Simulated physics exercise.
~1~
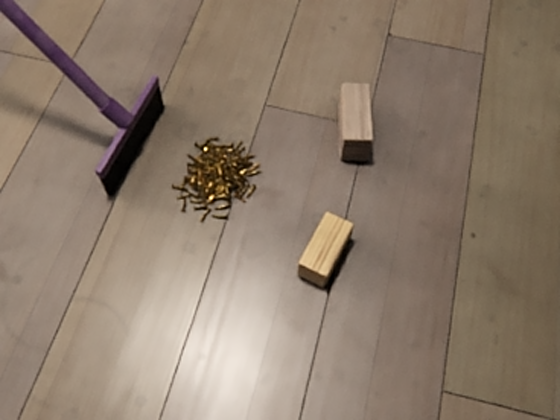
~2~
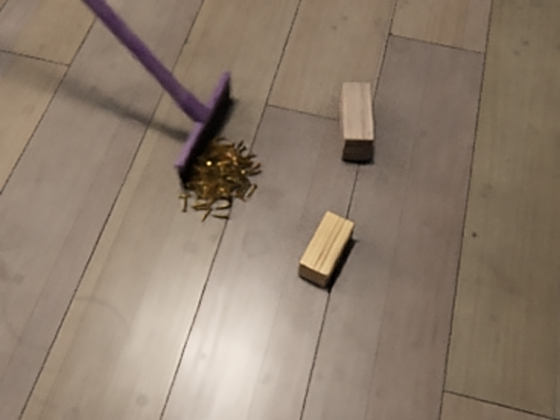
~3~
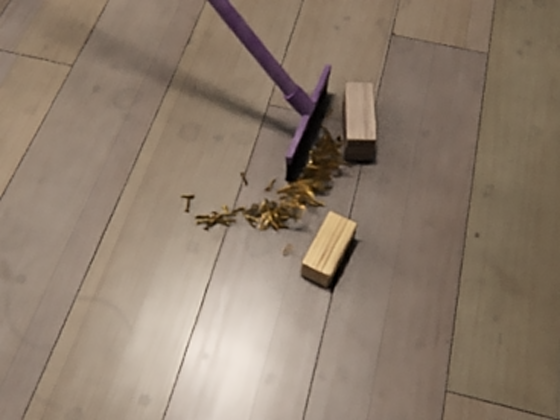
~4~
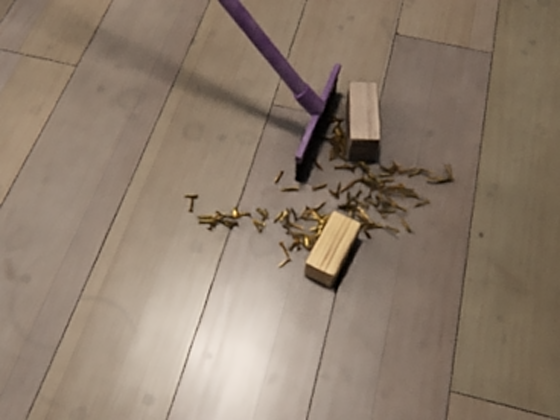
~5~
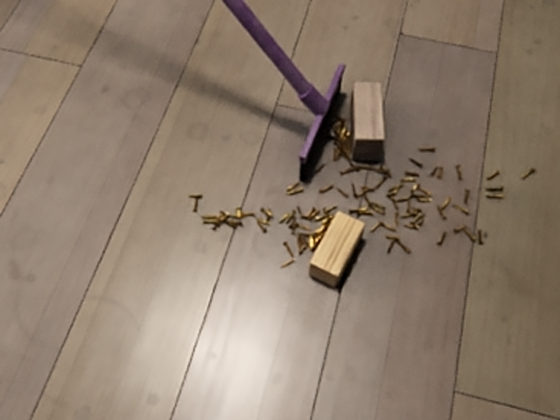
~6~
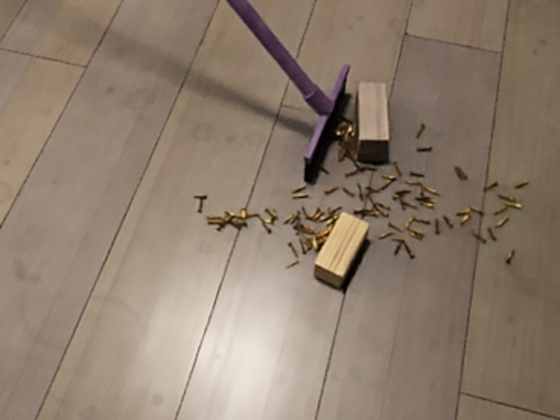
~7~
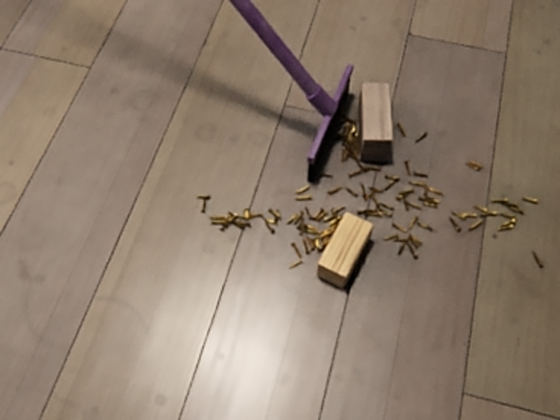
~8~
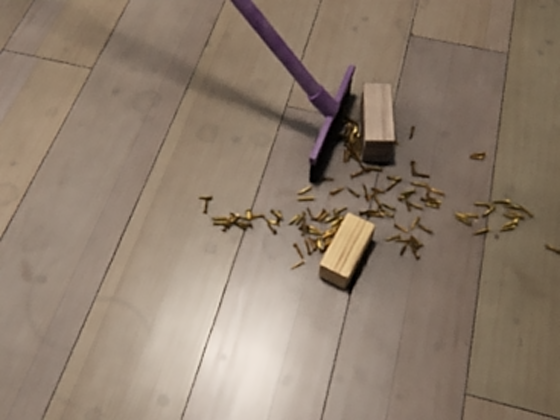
Purple squeegee pushing a pile of brass-coloured screws rightwards against two wooden blocks, then stopping as screws scatter through the gap.
